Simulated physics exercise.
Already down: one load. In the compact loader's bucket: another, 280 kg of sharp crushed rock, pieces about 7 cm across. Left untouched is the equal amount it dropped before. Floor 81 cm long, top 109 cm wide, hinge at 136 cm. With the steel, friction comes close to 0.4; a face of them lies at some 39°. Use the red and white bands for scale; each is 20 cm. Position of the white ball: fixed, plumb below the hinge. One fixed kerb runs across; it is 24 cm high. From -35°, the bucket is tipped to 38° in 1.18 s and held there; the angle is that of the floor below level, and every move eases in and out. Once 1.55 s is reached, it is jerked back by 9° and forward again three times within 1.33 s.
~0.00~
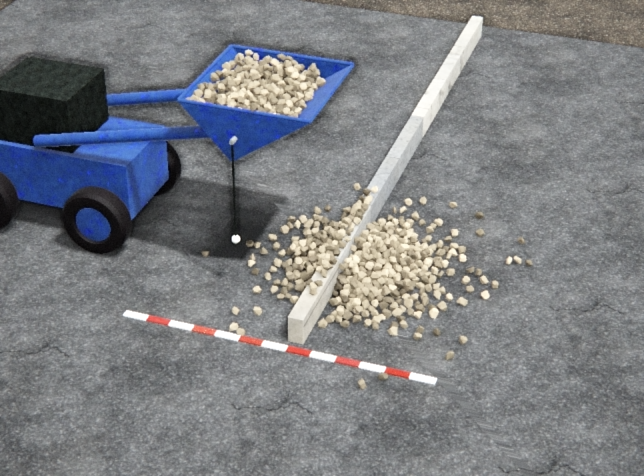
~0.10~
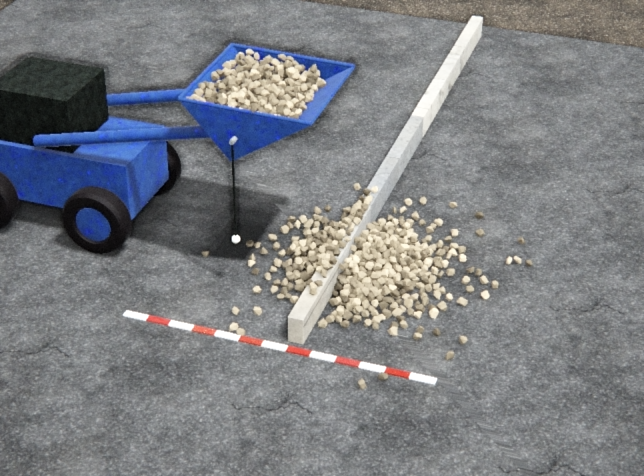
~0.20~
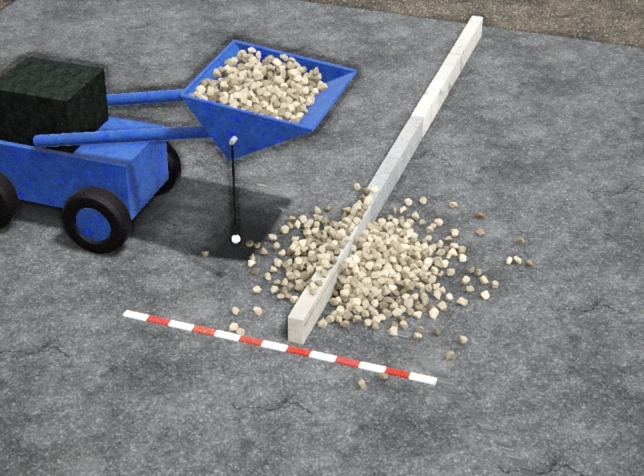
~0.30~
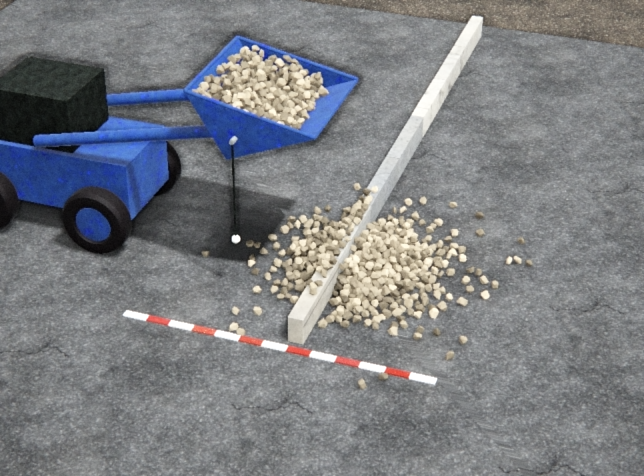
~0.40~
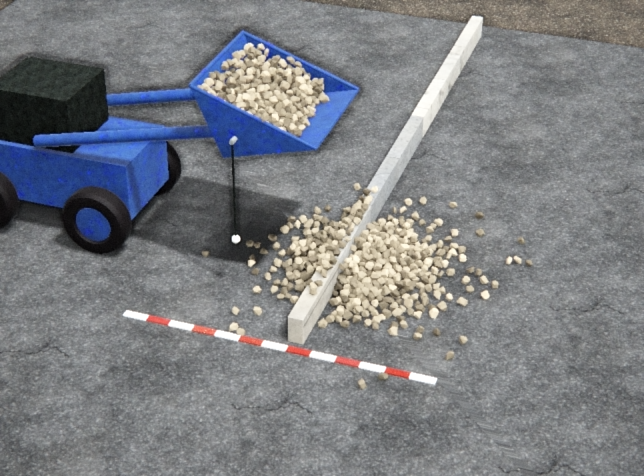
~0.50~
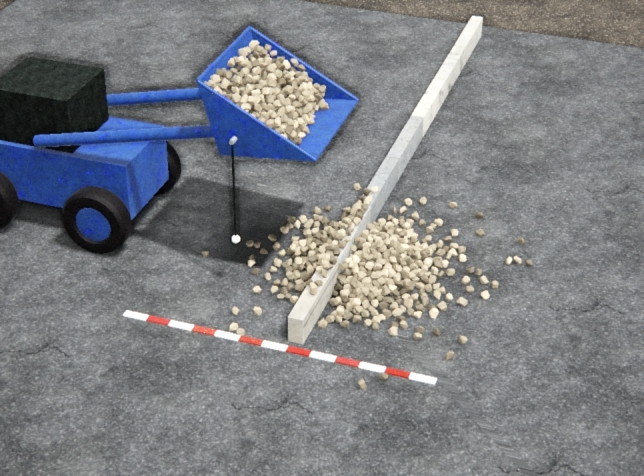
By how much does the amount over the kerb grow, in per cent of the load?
About 74 per cent.
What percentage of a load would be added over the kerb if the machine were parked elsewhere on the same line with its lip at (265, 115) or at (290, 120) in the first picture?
First place about 5 %, second about 35 %.
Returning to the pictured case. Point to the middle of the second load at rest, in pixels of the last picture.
Near (370, 253).
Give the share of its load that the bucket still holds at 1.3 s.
Held: Around 70 % of the load.
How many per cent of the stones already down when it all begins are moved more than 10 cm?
Close to 5 in a hundred of them.
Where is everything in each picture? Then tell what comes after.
In the first frame, the bucket is at -35°, its lip at (310, 122); the top of the load is at (274, 71). The earlier load is highest near (344, 229), 33 cm above ground level, 34 % on this side of the kerb, 66 % over the kerb.
In the second frame, the bucket is at -34°, its lip at (311, 124); the top of the load is at (266, 66); the stones move at 0.1 m/s on average.
In the third frame, lip at (313, 130), floor tilted -29°, highest stones at (259, 63); the stones move at 0.2 m/s on average.
In the fourth frame, lip at (315, 138), floor tilted -23°, highest stones at (250, 62); the stones move at 0.3 m/s on average.
In the fifth frame, the bucket is at -15°, its lip at (316, 149); the top of the load is at (245, 57); the stones move at 0.3 m/s on average.
In the sixth frame, lip at (316, 160), floor tilted -7°, highest stones at (249, 53); the stones move at 0.3 m/s on average.
After 0.9 s the floor is at 26°; in per cent of one load, 100 in the bucket, 34 on this side of the kerb, 66 over the kerb; the foremost stones are at (501, 277).
After 1.3 s the floor is at 38°; in per cent of one load, 70 in the bucket, 62 on this side of the kerb, 67 over the kerb; the foremost stones are at (501, 277).
After 3.3 s the floor is at 38°; in per cent of one load, 0 in the bucket, 59 on this side of the kerb, 141 over the kerb; the foremost stones are at (515, 268).
After 5.8 s the floor is at 38°; in per cent of one load, 0 in the bucket, 59 on this side of the kerb, 141 over the kerb; the foremost stones are at (515, 268). Net gain over the kerb, 74.
